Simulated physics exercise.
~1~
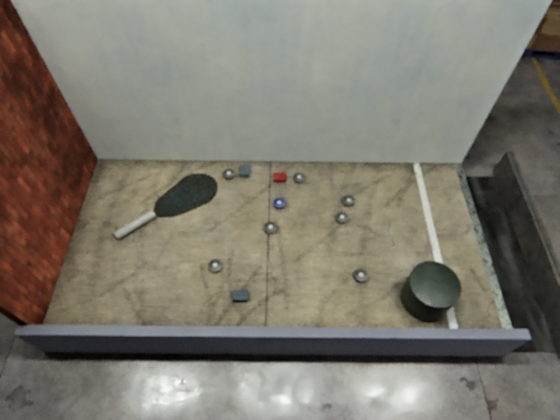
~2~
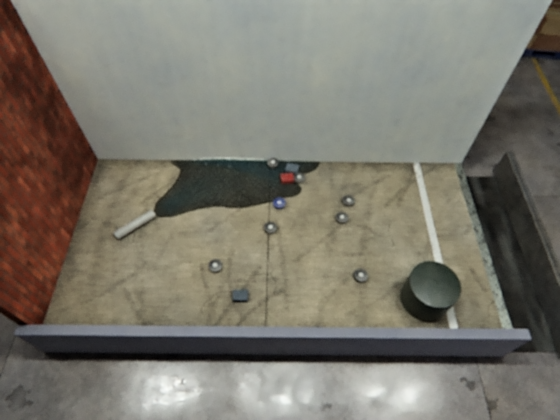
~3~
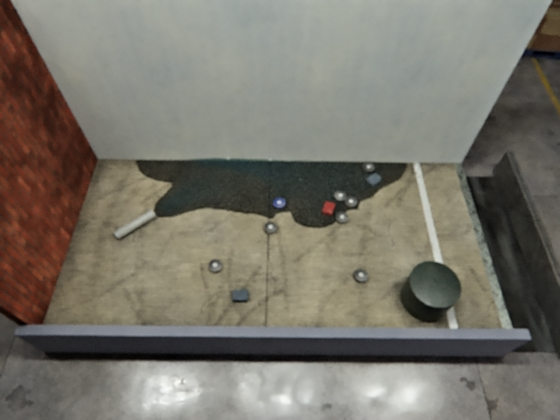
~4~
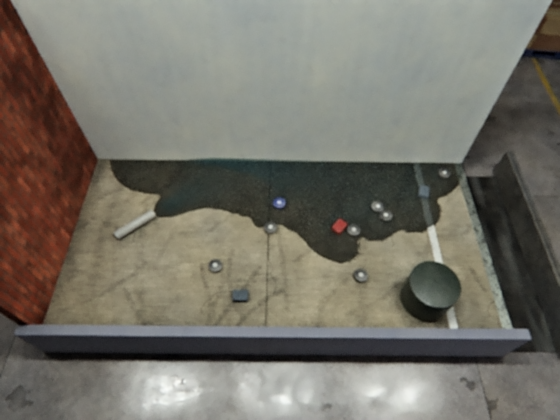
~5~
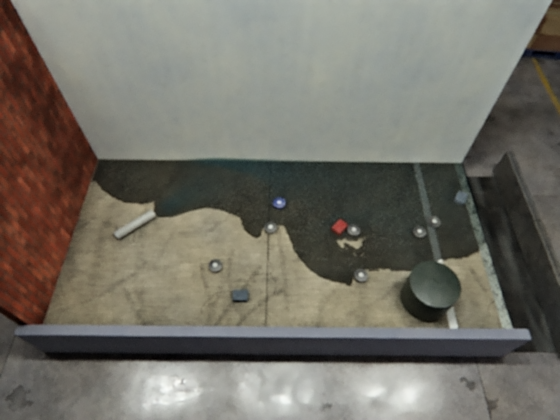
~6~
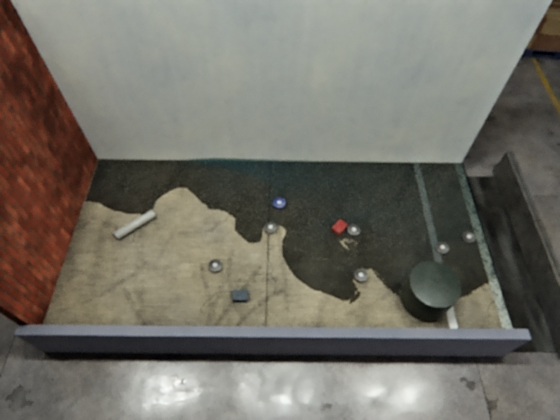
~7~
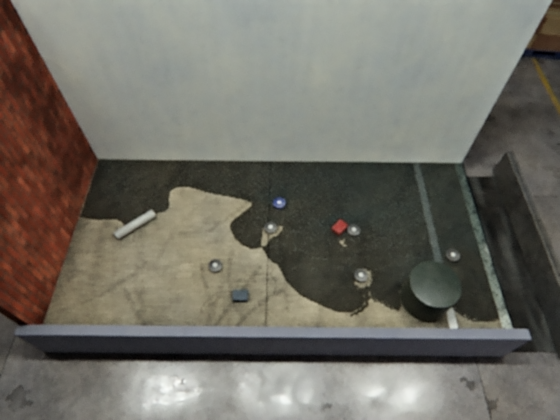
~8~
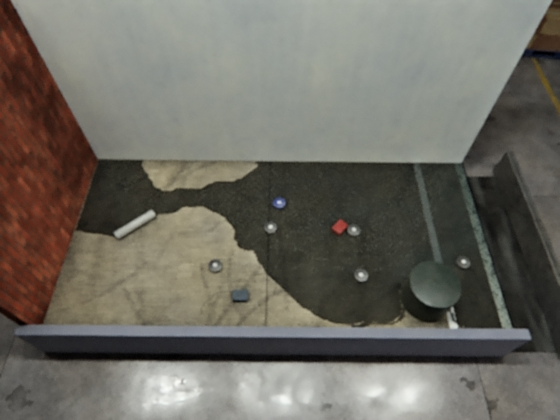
Dark water spreads from a pale pipe at the left across the tan floor of a walled bay, seen from above, with a white stripe and a dark green drum at the right. Silver pieces, small grey-blue blocks, a red block and a blue lid lie scattered about. The water runs along the back wall, carrying the red block and several pieces rightward, while the blue lid stays put. The red block stops short of the stripe, but a grey-blue block and some silver pieces cross it. Most of those leave at the right, and one silver piece remains beyond the stripe.
